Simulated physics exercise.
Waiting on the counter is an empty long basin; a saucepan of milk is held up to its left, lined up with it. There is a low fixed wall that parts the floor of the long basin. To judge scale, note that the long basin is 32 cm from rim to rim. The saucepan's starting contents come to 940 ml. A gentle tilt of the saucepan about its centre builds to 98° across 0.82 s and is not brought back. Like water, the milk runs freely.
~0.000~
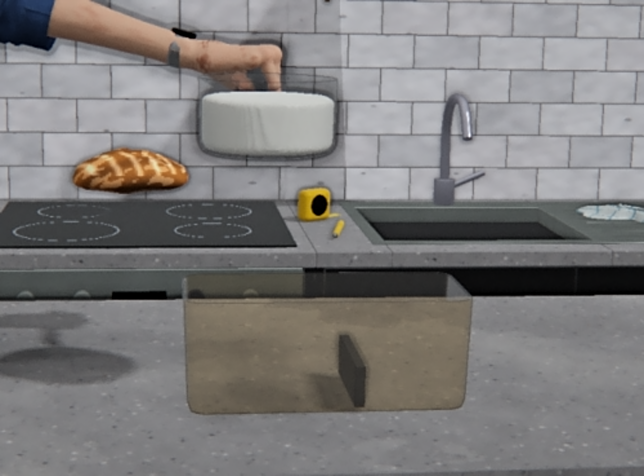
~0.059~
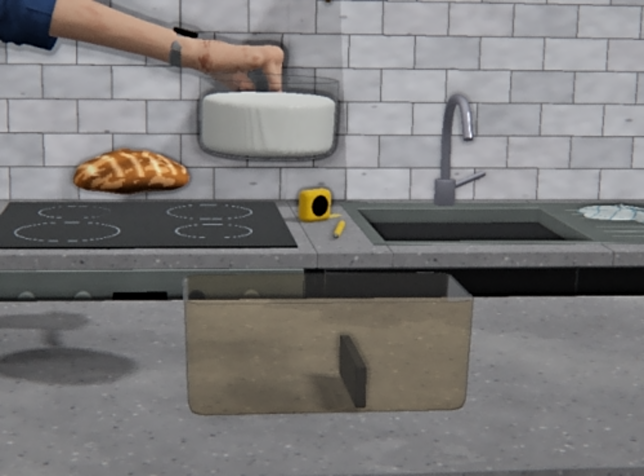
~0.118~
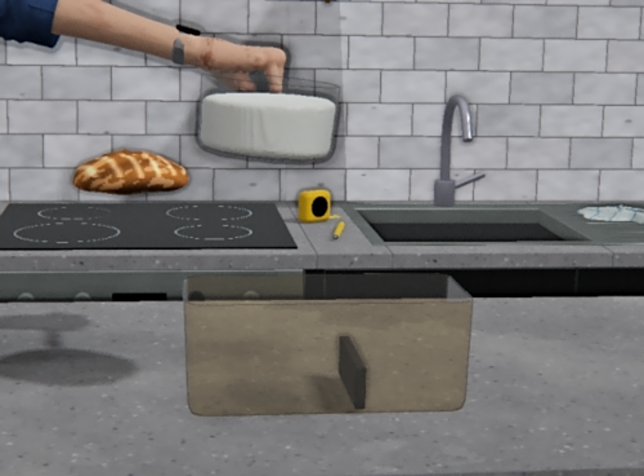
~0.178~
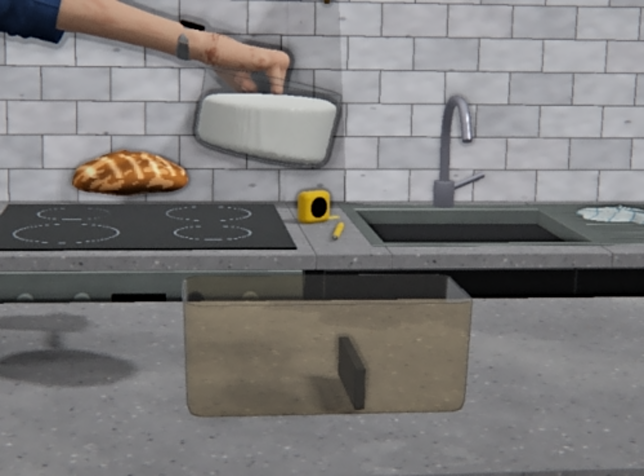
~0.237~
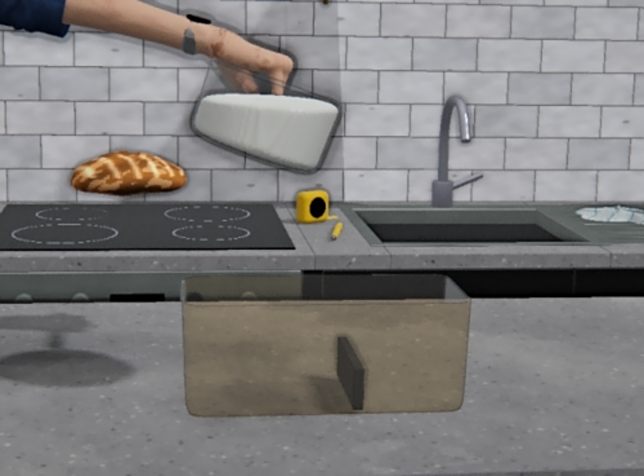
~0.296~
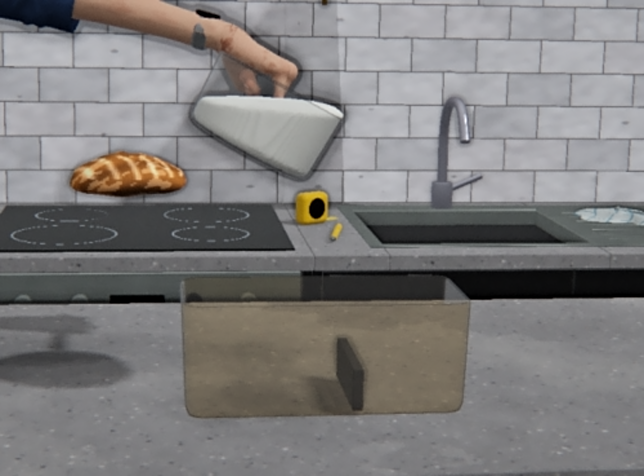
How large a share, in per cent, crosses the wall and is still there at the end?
A share of about 79 per cent.
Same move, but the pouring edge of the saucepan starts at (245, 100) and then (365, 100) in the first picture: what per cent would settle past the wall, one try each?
Respectively 5 and 75 %.
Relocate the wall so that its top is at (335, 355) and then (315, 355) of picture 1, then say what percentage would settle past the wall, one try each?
I'd put it at about 80 per cent for the first and about 90 per cent for the second.
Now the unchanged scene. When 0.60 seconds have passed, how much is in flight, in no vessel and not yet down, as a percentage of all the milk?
Some 46 per cent.
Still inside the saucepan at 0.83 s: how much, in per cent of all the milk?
I'd estimate some 12 per cent.
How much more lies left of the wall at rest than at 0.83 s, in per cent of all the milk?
Near 16 percent, give or take.
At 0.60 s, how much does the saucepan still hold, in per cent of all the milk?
I reckon about 42 in a hundred is still held.
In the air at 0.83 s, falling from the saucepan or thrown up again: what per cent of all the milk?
It comes to some 16 percent of the total.
Then, 0.60 s in, the tilt is 82° and 42 per cent is still to pour, 0 is left of the wall and 13 right of it.
Then, 0.83 s in, the tilt is 98° and 11 per cent is still to pour, 3 is left of the wall and 69 right of it.
Then, 1.06 s in, the tilt is 98° and 2 per cent is still to pour, 9 is left of the wall and 83 right of it.
Then, 1.32 s in, the tilt is 98° and 0 per cent is still to pour, 18 is left of the wall and 80 right of it.
Finally, 19 per cent lies left of the wall, 79 right of it and 2 outside.
